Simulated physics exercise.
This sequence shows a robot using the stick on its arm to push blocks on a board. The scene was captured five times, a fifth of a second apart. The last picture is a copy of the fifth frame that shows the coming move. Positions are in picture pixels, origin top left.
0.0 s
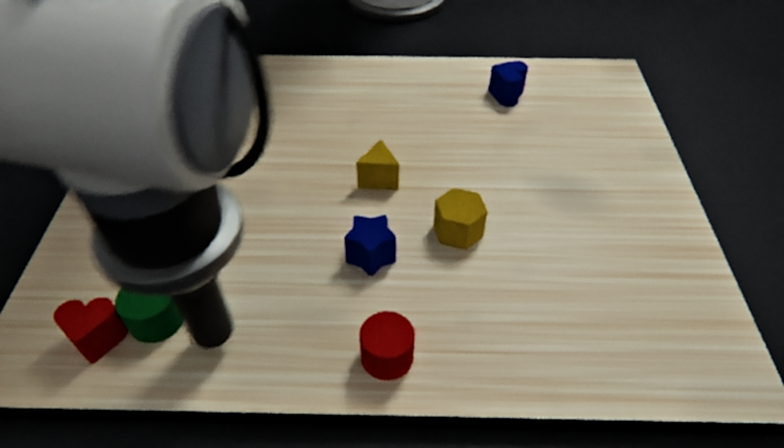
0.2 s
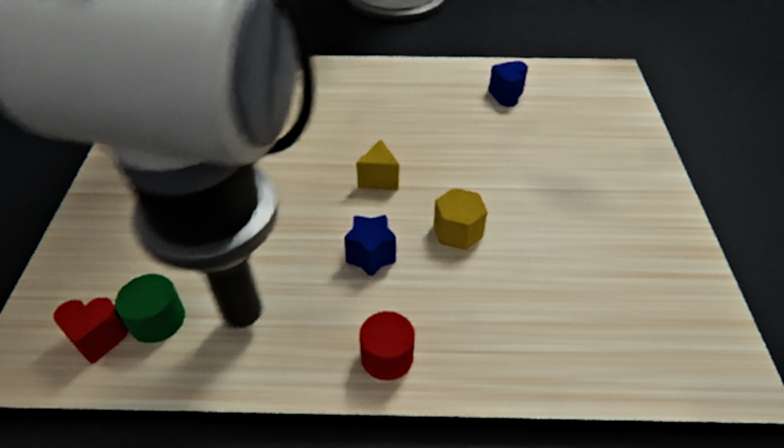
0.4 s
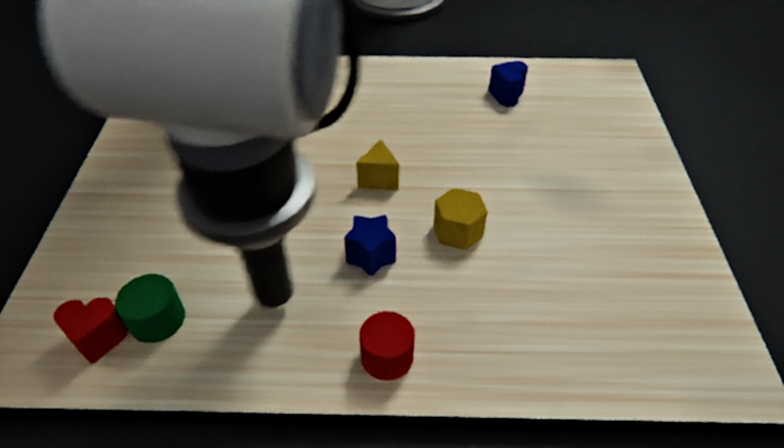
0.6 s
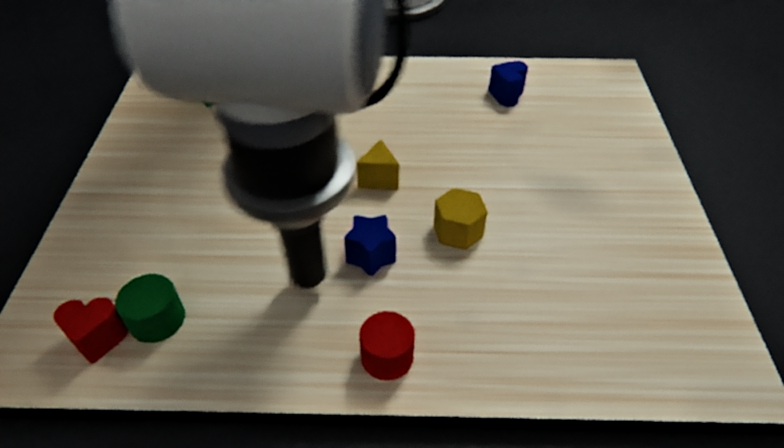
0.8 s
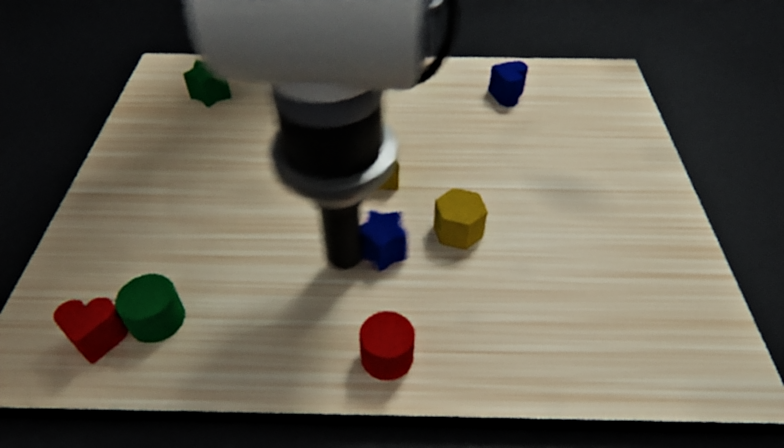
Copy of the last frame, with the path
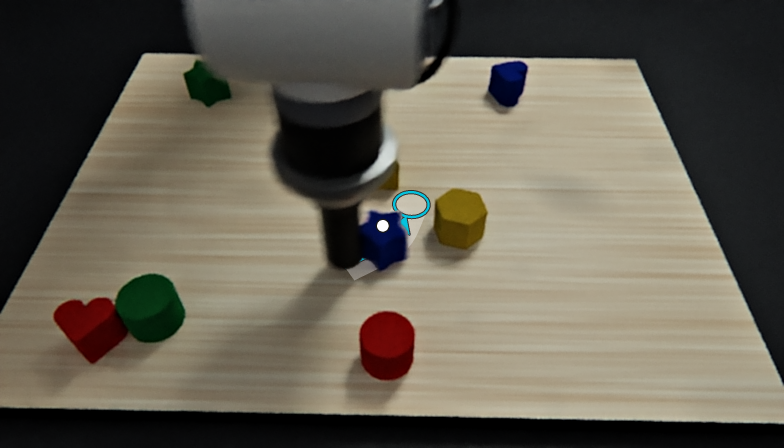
On a pale wooden board scattered with colored blocks, a robot arm moved its dark stick away from the green and red blocks, up and to the right, and nudged the blue star slightly rightward.
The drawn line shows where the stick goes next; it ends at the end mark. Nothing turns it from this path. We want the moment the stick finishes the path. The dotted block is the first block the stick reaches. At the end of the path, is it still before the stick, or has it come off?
When the path ends, it will lie beside or behind the stick.
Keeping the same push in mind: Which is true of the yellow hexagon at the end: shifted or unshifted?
The yellow hexagon will not stay where it is.
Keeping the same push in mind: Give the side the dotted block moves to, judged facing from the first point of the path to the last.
Sideways shift: Right.
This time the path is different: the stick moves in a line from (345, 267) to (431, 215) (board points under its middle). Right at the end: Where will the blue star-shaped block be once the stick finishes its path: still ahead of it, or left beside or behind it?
It stays ahead.
Drawn move, from (345, 267) by way of (378, 251) and (400, 229) to (411, 204); the dot is on the blue star-shaped block.
The first path, step by step. One third of the way, stick at (379, 238); blue star-shaped block at (415, 215), turned 25° clockwise.
Two thirds of the way, stick at (401, 216); blue star-shaped block at (438, 201), turned 45° clockwise; yellow hexagon at (488, 200), turned 15° clockwise.
At the end, stick at (412, 192); yellow triangular block still; blue star-shaped block at (446, 191), turned 75° clockwise; yellow hexagon at (495, 199), turned 20° clockwise.
